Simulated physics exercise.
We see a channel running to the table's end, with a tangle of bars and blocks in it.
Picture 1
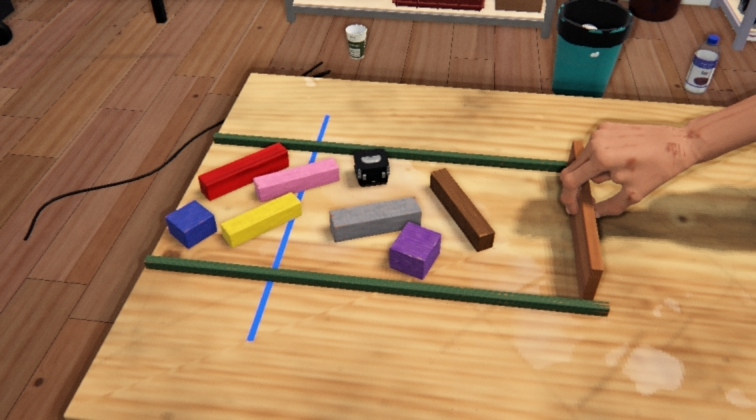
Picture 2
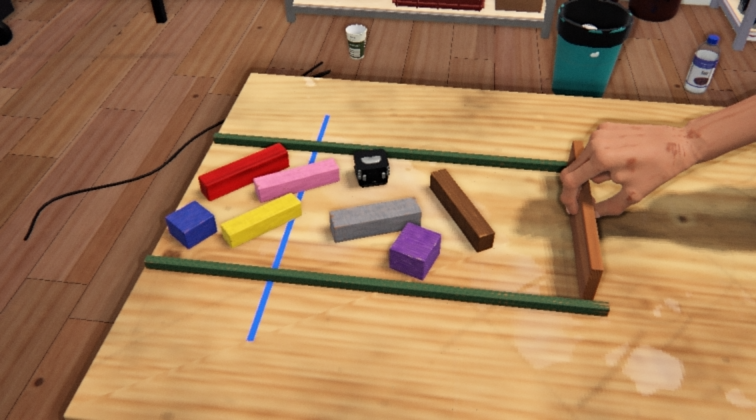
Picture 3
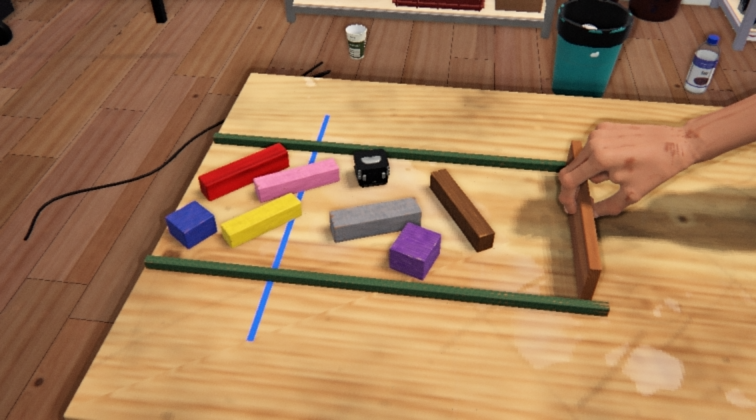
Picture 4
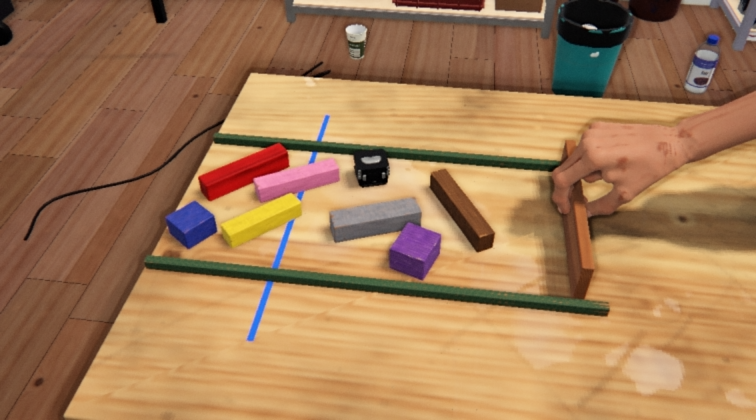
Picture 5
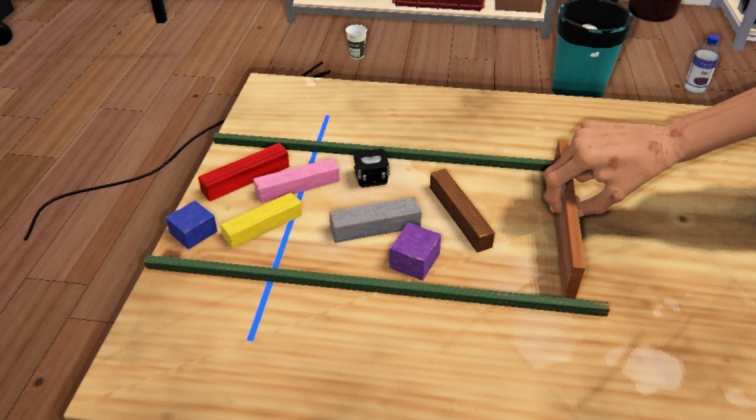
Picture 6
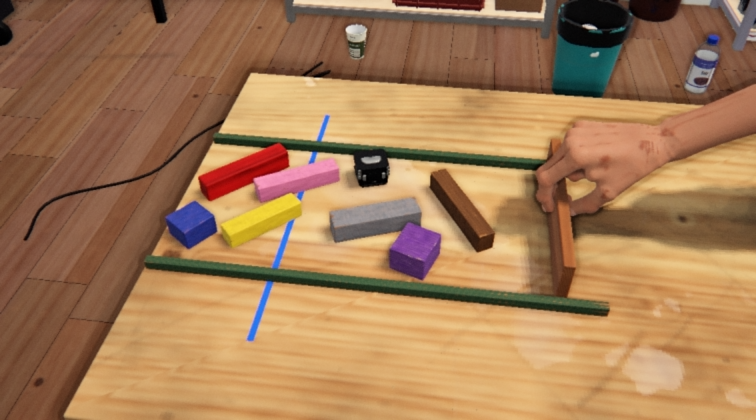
In the video, a hand holds a wooden board upright between two green strips on a table, then slides it slightly left toward colored bars and blocks, a small black object and a blue line, which all stay still.
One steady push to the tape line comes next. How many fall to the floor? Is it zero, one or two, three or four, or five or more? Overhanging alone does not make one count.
I would say zero end up on the floor.
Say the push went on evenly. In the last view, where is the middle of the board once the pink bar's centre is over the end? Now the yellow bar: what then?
Middle: Roughly (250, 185); roughly (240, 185).
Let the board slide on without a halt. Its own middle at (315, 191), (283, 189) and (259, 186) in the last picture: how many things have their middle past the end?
The numbers past the end are 0, 0 and 2.
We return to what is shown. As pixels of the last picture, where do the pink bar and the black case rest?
First (228, 184), then (277, 159).
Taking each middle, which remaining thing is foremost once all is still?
Blue block.
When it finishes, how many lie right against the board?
The answer is 2.
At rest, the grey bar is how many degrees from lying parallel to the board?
Misalignment: Close to 20°.
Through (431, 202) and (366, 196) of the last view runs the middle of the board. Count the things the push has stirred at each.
3 and 5.
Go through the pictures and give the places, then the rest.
Blue block (192, 224); red stick (245, 171); yellow bar (262, 219); board (582, 215); tape (296, 207), in the first picture.
Red stick (245, 171); grey bar (376, 219), in the second picture.
Yellow bar (262, 220); pink bar (297, 180), in the third picture.
Blue block (192, 225); purple block (415, 251), in the fourth picture.
Red stick (245, 171); black case (371, 169), in the fifth picture.
Blue block (192, 225); red stick (245, 171); yellow bar (262, 220); board (558, 213); tape (296, 207), in the sixth picture.
Soon after, none off yet; blue block at rest near (192, 225); red stick at rest near (245, 171); yellow bar at rest near (262, 220).
At rest, the number that fall off is zero.
